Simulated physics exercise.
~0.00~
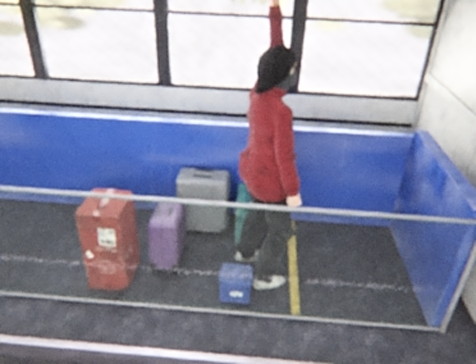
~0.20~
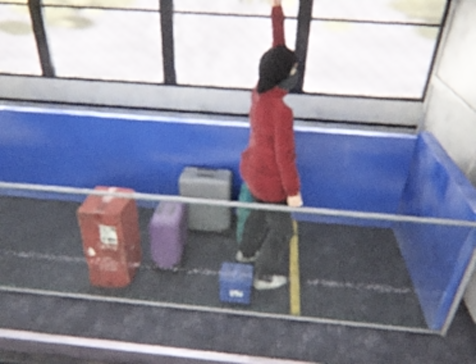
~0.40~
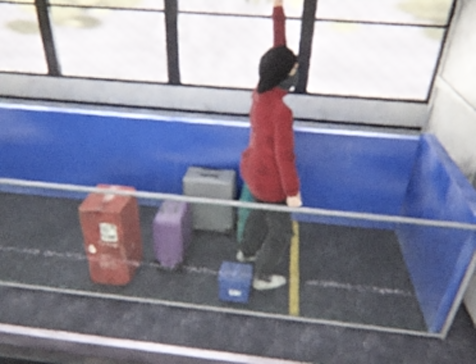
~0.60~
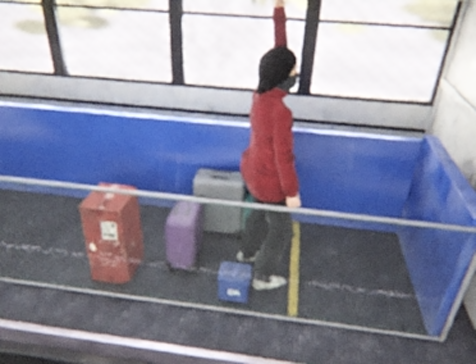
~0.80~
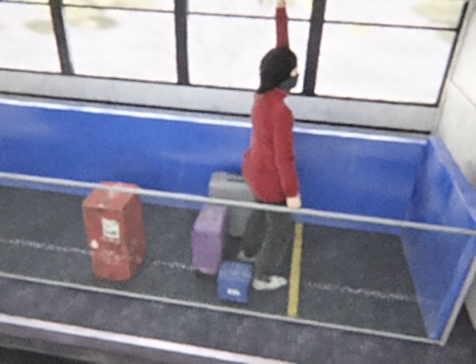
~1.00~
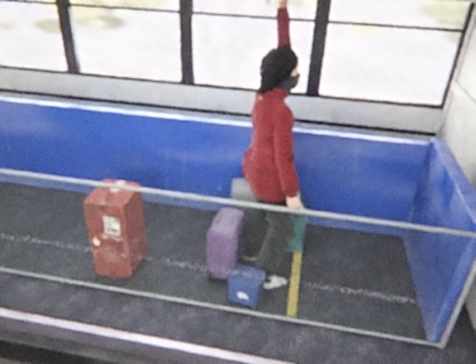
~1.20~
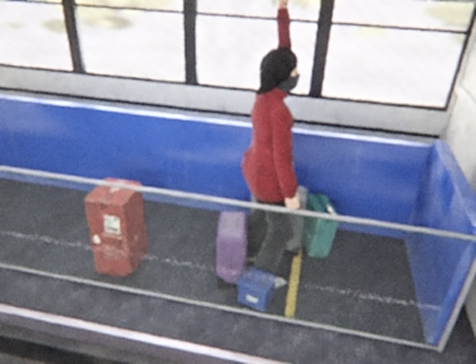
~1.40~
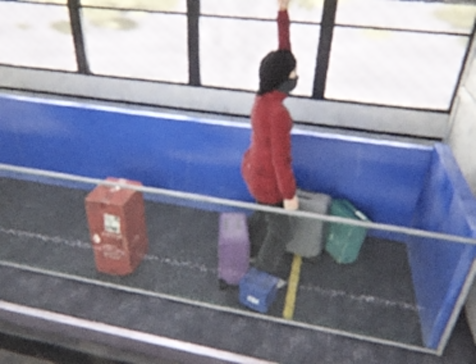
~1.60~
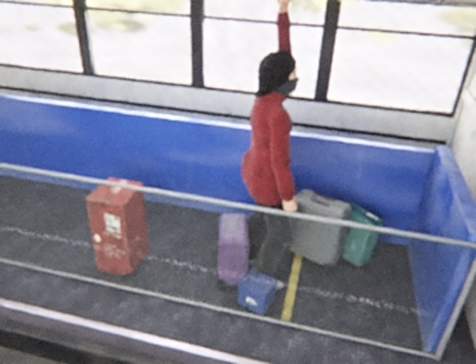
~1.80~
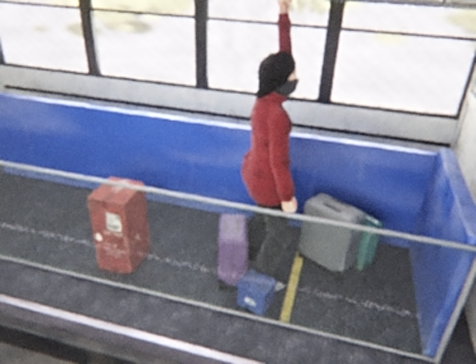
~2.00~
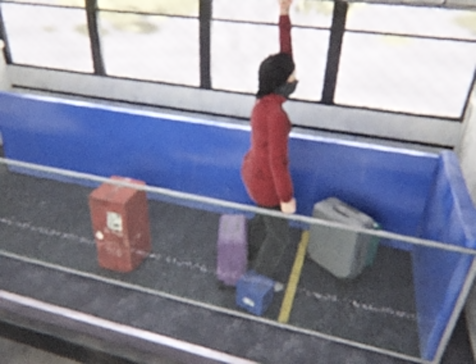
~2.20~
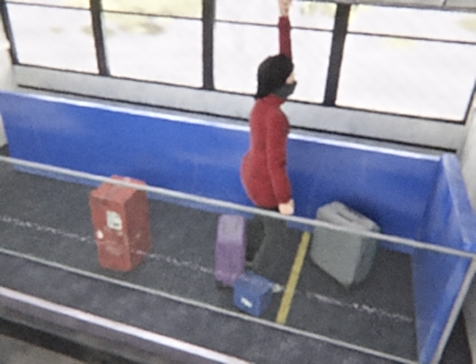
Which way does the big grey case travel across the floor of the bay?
The big grey case moves to the right, passing behind the standing passenger and ending beyond the yellow line.
